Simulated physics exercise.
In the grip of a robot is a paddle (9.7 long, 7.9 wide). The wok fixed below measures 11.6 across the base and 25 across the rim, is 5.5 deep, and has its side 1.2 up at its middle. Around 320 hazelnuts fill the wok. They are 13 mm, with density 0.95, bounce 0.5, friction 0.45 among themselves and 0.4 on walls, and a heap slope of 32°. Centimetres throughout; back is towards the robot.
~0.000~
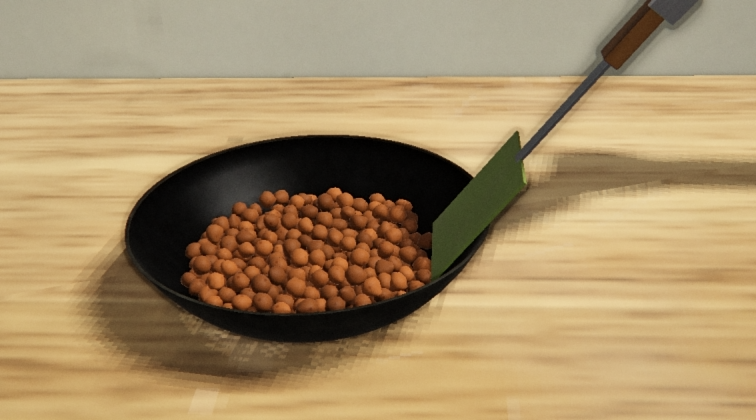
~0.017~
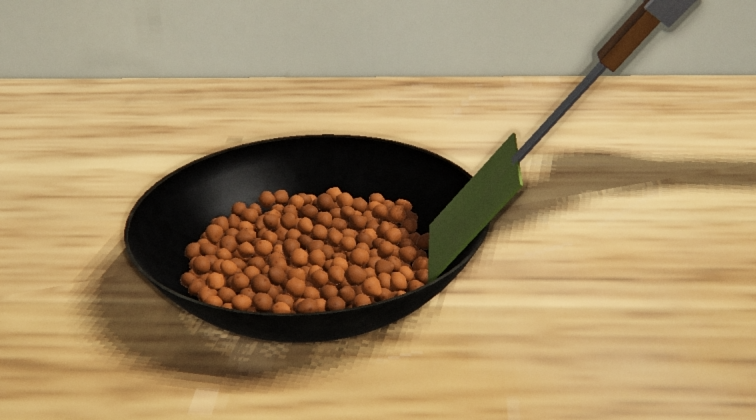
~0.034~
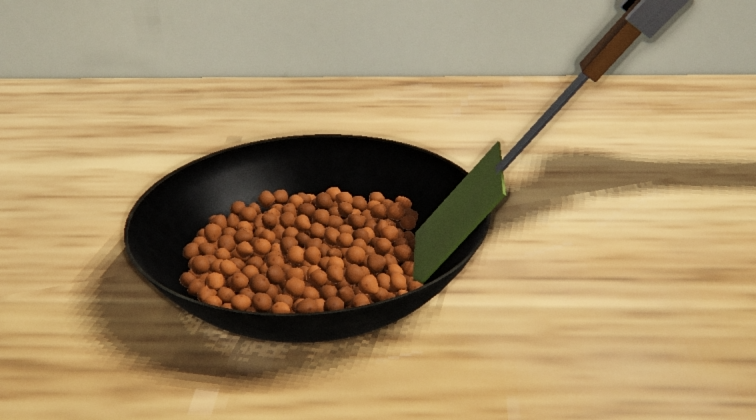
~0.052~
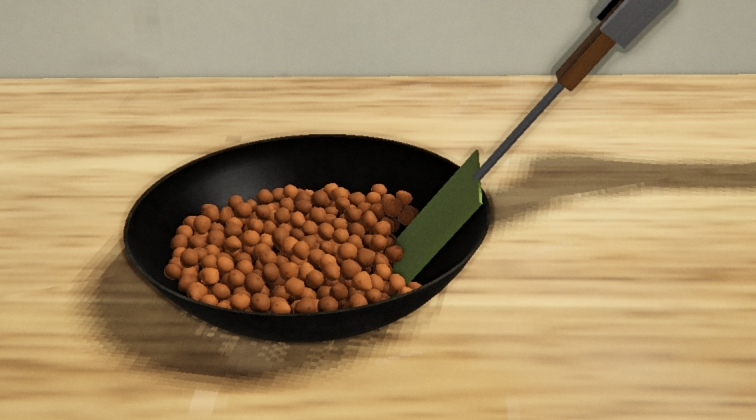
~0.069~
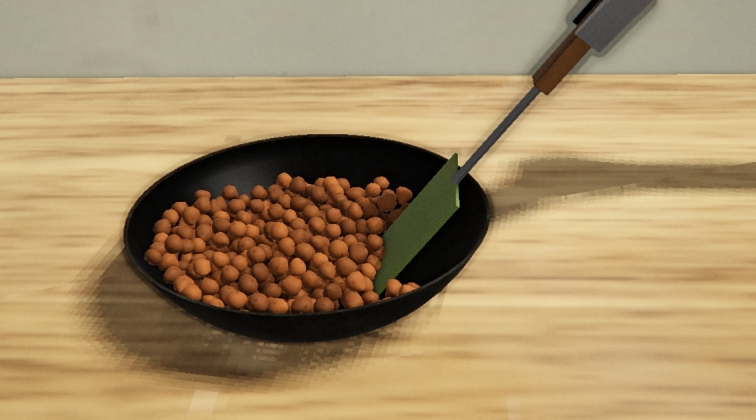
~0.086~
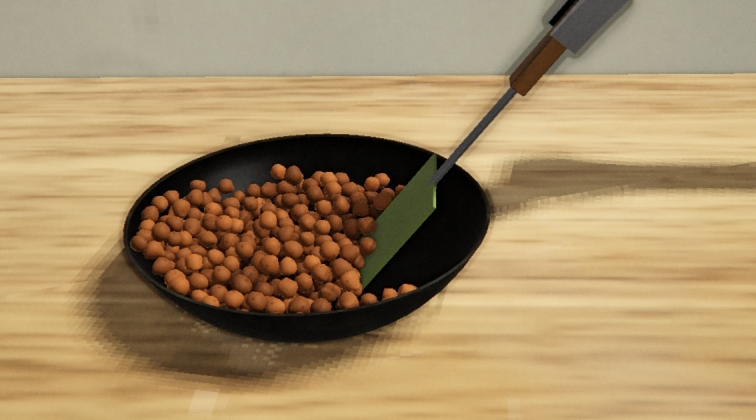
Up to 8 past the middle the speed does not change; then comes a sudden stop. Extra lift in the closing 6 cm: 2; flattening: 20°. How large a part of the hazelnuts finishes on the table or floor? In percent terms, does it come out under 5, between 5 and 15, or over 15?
It comes out over 15 %.
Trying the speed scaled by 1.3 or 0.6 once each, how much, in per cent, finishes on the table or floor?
I'd expect close to 35 and then close to 10 percent.
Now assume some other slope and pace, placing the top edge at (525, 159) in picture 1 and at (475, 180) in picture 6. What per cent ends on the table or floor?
Close to 10 in a hundred.
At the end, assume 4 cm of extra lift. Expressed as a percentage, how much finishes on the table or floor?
30 per cent.
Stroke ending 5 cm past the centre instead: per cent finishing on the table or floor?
Then around 0 per cent.
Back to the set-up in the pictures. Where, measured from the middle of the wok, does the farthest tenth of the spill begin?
That's near 30 cm.
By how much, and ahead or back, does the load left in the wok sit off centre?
I'd put it at roughly 3.5 cm toward the front.
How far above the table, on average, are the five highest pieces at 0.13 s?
Height: Some 7 cm.
By 0.13 s, sloping 52°, highest piece 7 above the table; 319 in the wok, 1 on the blade or in flight.
By 0.17 s, sloping 44°, highest piece 8 above the table; 314 in the wok, 6 on the blade or in flight.
By 0.39 s, sloping 32°, highest piece 7 above the table; 249 in the wok, 60 on the table or floor, 11 on the blade or in flight.
By 1.44 s, sloping 32°, highest piece 6 above the table; 246 in the wok, 74 on the table or floor.
Final count, 246 in the wok, 74 on the table or floor. That is 23 % on the table or floor.
